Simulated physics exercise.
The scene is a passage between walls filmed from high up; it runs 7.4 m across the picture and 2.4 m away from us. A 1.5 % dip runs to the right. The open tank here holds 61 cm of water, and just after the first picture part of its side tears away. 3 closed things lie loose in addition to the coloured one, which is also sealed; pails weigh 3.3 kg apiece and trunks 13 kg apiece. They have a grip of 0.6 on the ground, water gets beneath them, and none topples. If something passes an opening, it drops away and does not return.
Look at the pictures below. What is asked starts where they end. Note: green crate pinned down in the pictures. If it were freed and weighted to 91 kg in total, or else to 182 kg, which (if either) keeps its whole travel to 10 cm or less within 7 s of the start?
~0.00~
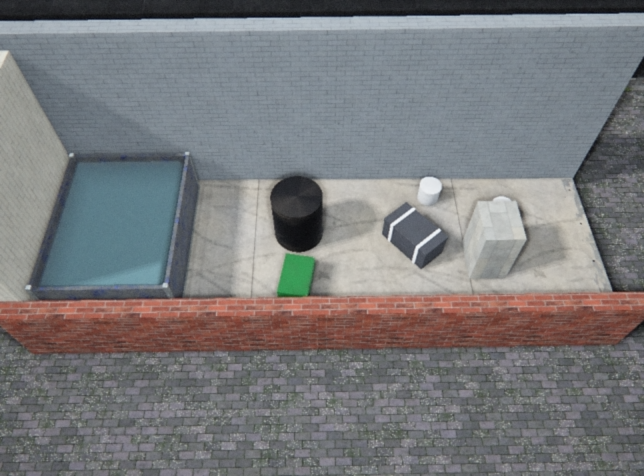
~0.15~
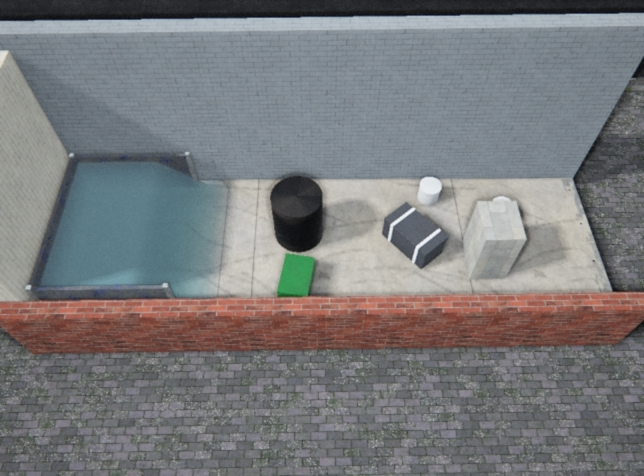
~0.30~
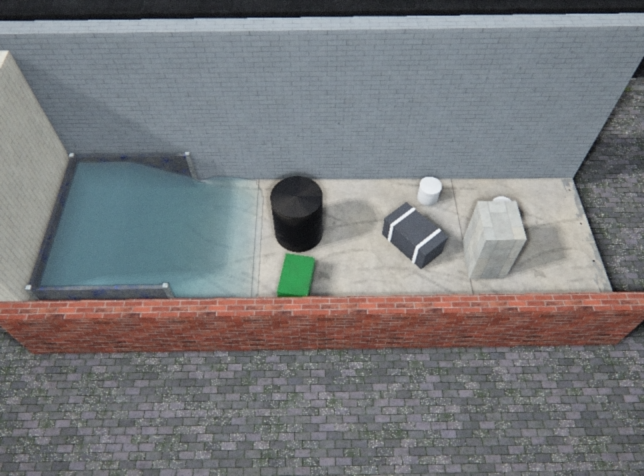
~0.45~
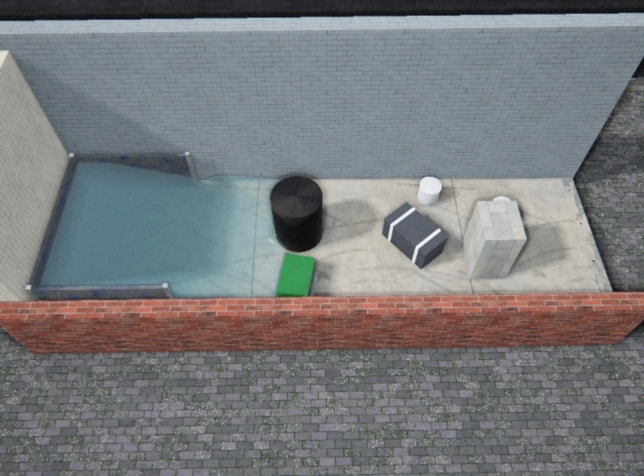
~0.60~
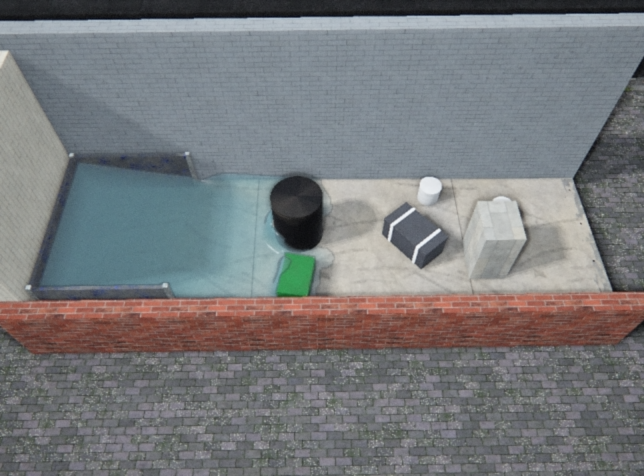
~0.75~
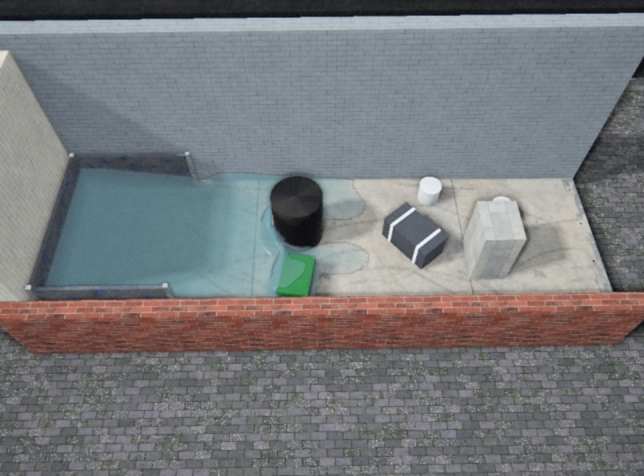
Heavier one only.
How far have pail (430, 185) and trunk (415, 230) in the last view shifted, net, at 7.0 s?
In turn: Washed out, washed out.
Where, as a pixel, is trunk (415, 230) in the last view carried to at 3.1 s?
(591, 198) or thereabouts.
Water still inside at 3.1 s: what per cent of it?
Close to 86 in a hundred parts remain.
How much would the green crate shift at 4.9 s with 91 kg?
Around 140 centimetres out of place.
After 1.4 s the green crate would be 33 cm from its start with 91 kg and 0 cm from its start with 182 kg; 22 cm of water round it then.
After 3.1 s the green crate would be 136 cm from its start with 91 kg and 0 cm from its start with 182 kg; 12 cm of water round it then.
After 4.9 s the green crate would be 136 cm from its start with 91 kg and 0 cm from its start with 182 kg; 7 cm of water round it then.
After 7.0 s the green crate would be 136 cm from its start with 91 kg and 0 cm from its start with 182 kg; 9 cm of water round it then.
